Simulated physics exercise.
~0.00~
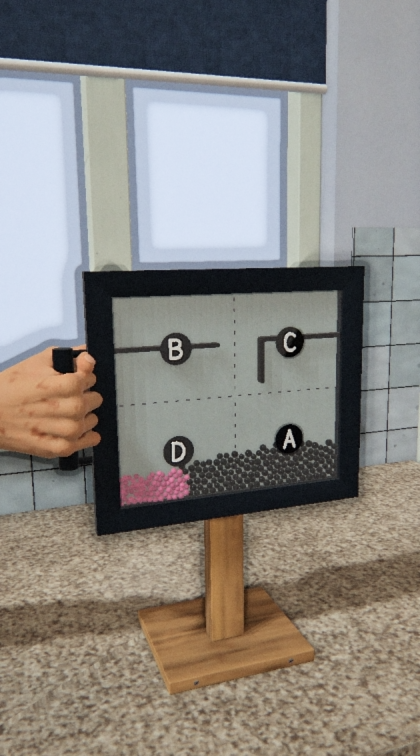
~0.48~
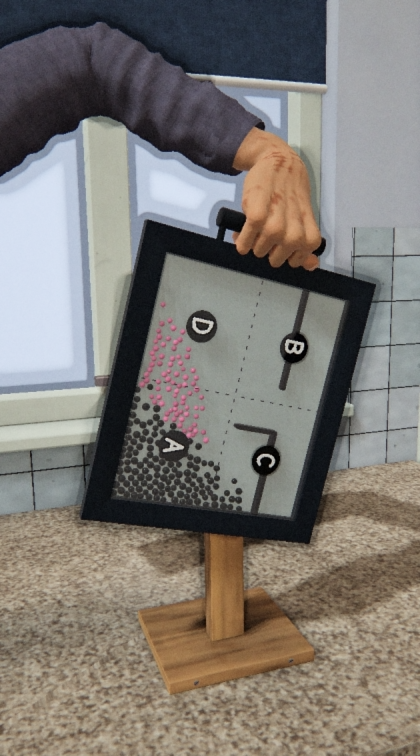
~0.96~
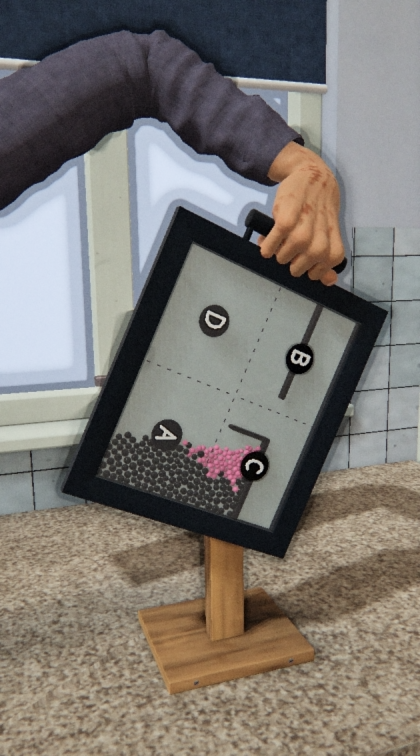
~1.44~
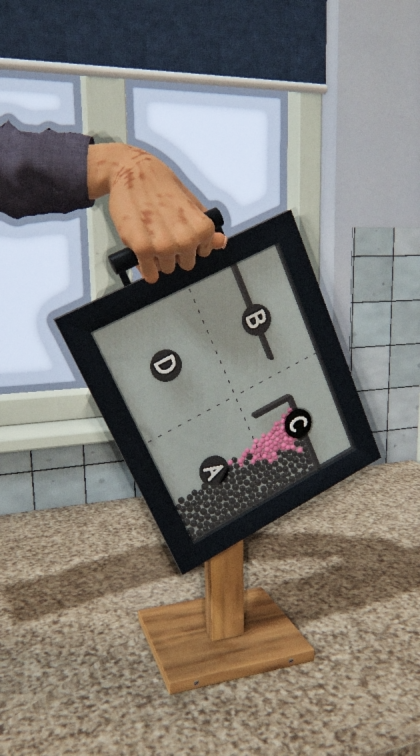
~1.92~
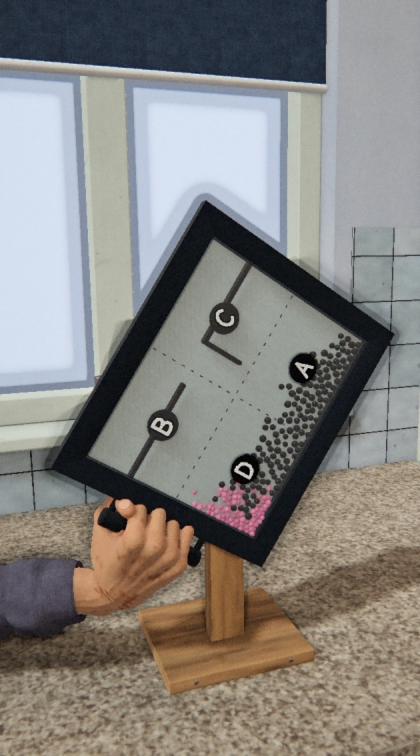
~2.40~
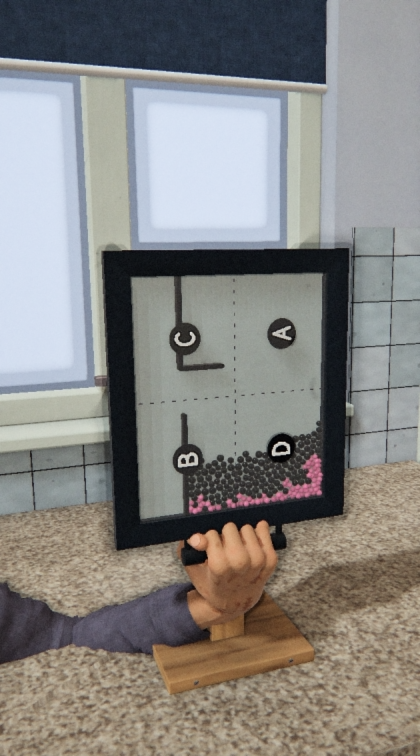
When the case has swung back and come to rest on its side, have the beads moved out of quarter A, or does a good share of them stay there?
They have moved out of quarter A, leaving hardly any there. Part of them ends up in quarter B, with the rest beside them in D.
